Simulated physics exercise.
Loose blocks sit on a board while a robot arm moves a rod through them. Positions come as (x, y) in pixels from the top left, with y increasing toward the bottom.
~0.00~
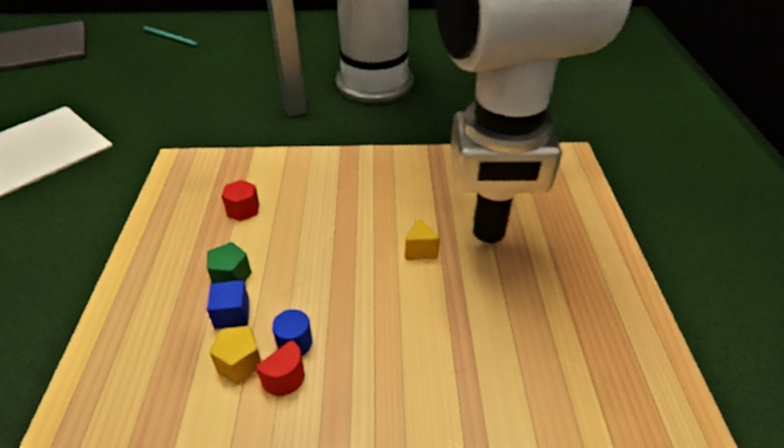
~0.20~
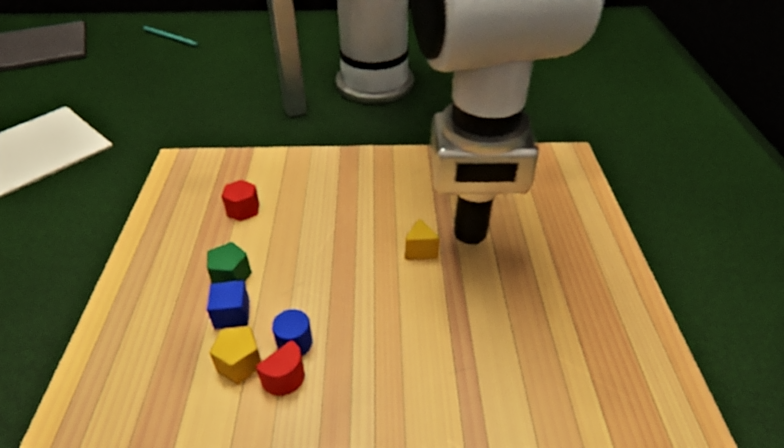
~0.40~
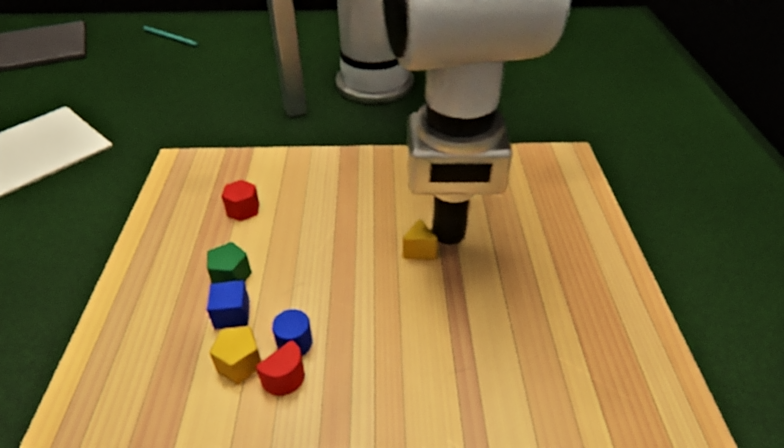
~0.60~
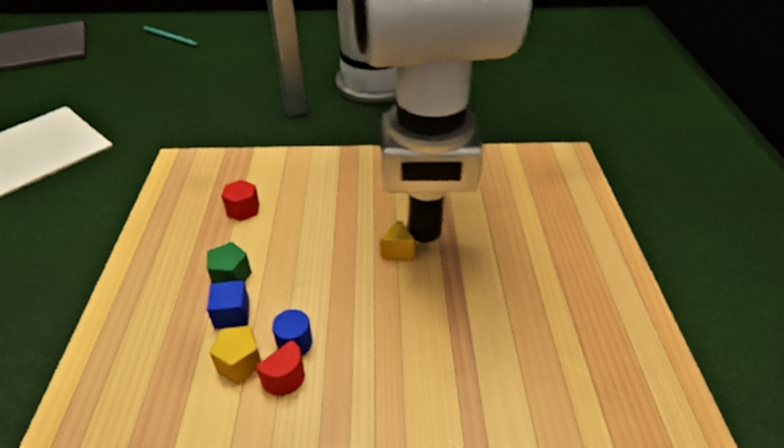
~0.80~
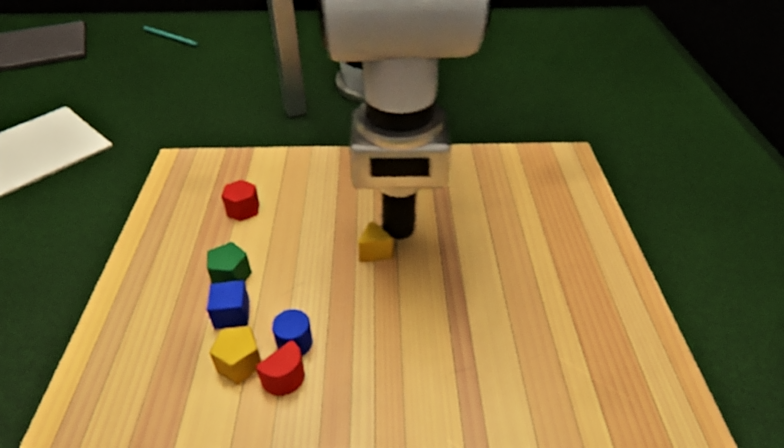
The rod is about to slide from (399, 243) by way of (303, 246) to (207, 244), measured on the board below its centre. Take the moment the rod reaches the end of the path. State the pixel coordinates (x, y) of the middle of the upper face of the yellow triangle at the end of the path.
The centre of its top face lies at (321, 246).
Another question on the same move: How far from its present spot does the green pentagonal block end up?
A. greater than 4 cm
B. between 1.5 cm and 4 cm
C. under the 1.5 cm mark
C
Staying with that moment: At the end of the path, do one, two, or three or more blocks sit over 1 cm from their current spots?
Looking at the path, I think only one of the blocks ends up more than 1 cm away.
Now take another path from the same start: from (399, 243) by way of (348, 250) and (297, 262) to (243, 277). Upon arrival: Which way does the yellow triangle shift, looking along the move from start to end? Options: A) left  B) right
It's A.
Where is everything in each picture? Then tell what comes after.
Tip of the rod at (489, 232), middles of tops, green pentagonal block at (225, 256), yellow triangle at (422, 231), in the first frame.
Rod at (470, 234), nothing pushed, in the second frame.
Rod at (449, 234), nothing pushed, in the third frame.
Rod at (425, 232), yellow triangle at (398, 232), in the fourth frame.
Rod at (399, 229), green pentagonal block at (225, 256), yellow triangle at (374, 233), in the fifth frame.
What follows on the original path. One third of the way, rod at (332, 232); yellow triangle at (324, 246), turned 45° anticlockwise.
Two thirds of the way, rod at (266, 232); yellow triangle at (321, 246), turned 55° anticlockwise.
At the end, rod at (203, 230); green pentagonal block unmoved; yellow triangle at (321, 246), turned 55° anticlockwise.
